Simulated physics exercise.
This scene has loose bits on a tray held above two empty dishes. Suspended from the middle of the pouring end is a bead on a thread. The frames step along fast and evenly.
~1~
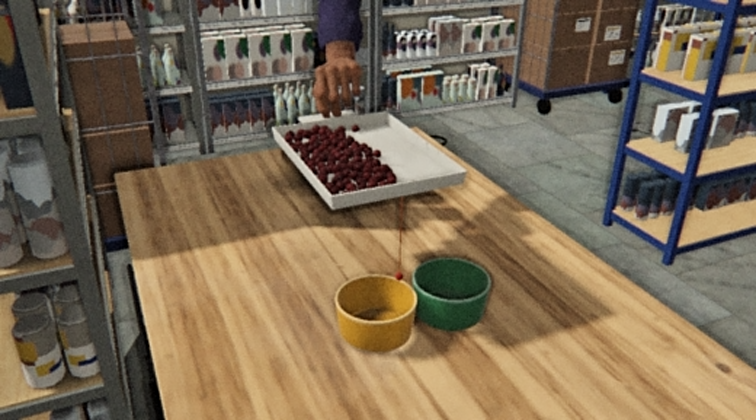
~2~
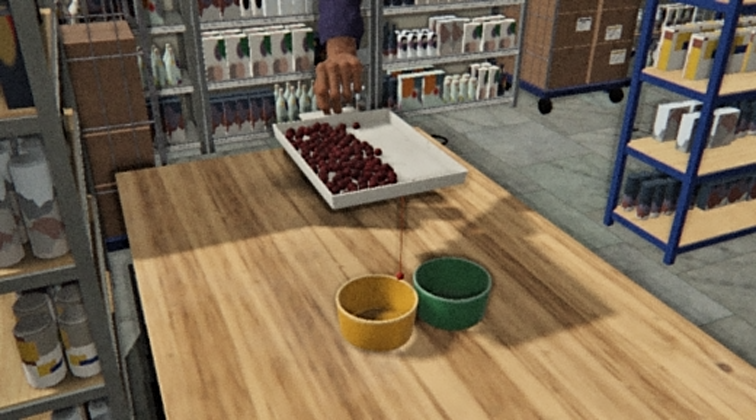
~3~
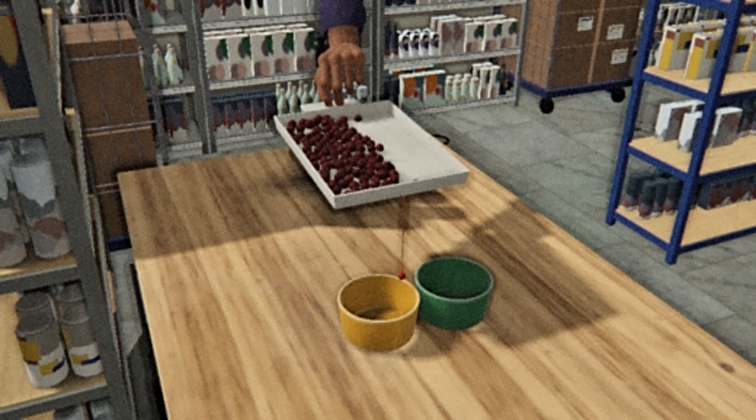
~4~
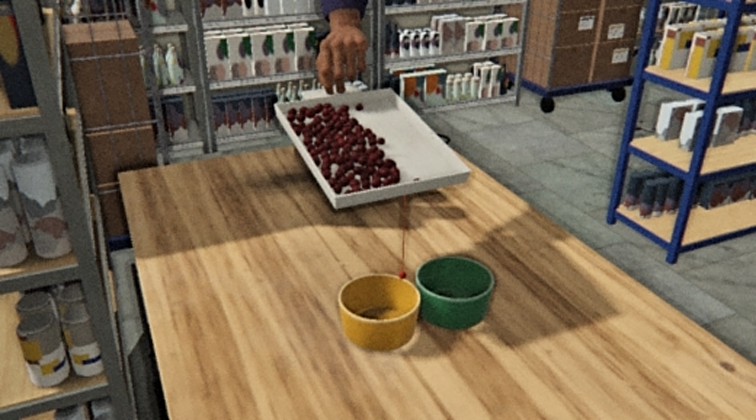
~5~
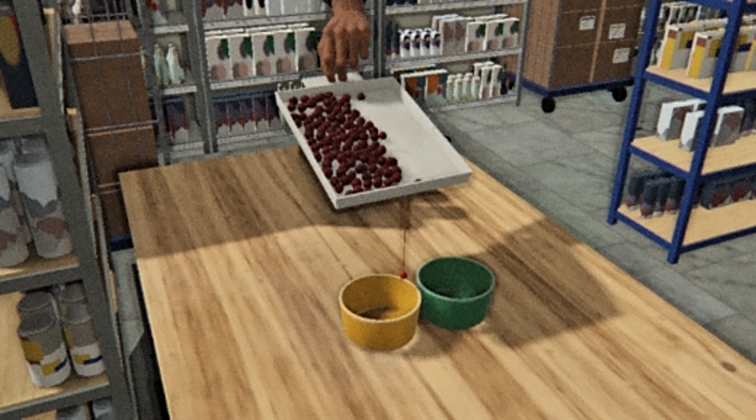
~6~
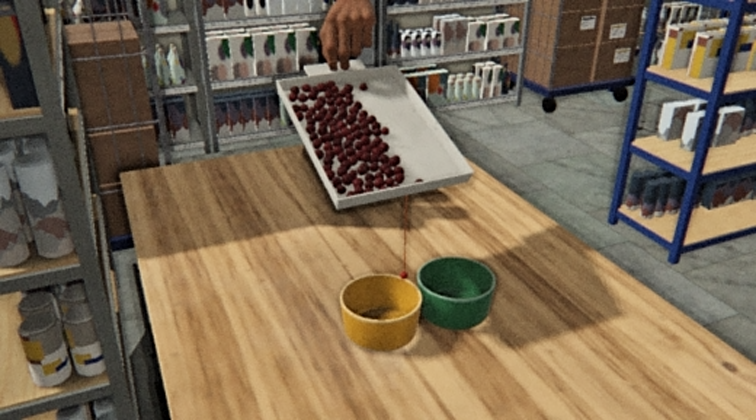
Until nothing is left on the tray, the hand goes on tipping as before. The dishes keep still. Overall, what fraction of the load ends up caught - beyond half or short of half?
Most gets spilled.
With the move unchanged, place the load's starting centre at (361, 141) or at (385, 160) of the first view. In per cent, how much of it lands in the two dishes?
Estimate: 30 % first, 20 % second.
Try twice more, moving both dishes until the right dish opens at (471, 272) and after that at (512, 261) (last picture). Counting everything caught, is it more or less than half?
Short of half and then Short of half.
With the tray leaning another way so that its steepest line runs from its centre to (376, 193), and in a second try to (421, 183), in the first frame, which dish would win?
Leftward dish for the first, Rightward dish for the second.
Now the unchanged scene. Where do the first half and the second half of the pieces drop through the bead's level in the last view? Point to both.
It goes through near (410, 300) first, then near (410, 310).
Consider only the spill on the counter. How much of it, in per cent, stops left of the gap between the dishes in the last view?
Share on the left: Near 30 %.
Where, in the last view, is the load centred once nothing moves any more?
I'd say the middle ends up at about (416, 352).
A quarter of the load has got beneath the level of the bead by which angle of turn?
Around 115 degrees of turn.
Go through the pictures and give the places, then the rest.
Corners of the pouring end at (333, 195) and (464, 171), level; middle of the load at (344, 161), dried cherries; left dish at (393, 334); right dish at (470, 313); bead on its thread at (399, 277), in the first picture.
Corners of the pouring end at (334, 195) and (465, 170), level; middle of the load at (345, 159), in the second picture.
Corners of the pouring end at (335, 195) and (467, 170), tipped barely, level across its low end; middle of the load at (347, 155), in the third picture.
Corners of the pouring end at (337, 196) and (468, 170), tipped a little, level across its low end; middle of the load at (348, 149), in the fourth picture.
Corners of the pouring end at (338, 197) and (470, 170), tipped a little, level across its low end; middle of the load at (349, 143), in the fifth picture.
Corners of the pouring end at (339, 198) and (471, 171), tipped clearly, level across its low end; middle of the load at (351, 139), a small part on the move; left dish at (398, 333); right dish at (475, 311), in the sixth picture.
Soon after the last picture, tray tipped steeply; nearly all on the tray; a stray few outside both; a stray few in the air.
A little later, tray tipped past a quarter turn; nearly all on the tray; a stray few in the left dish; a stray few in the right dish; a stray few outside both.
Later still, tray tipped past a quarter turn; about a quarter in the left dish; a small part in the right dish; about two thirds outside both.
At rest, tray tipped past a quarter turn; about a quarter in the left dish; a small part in the right dish; about two thirds outside both.
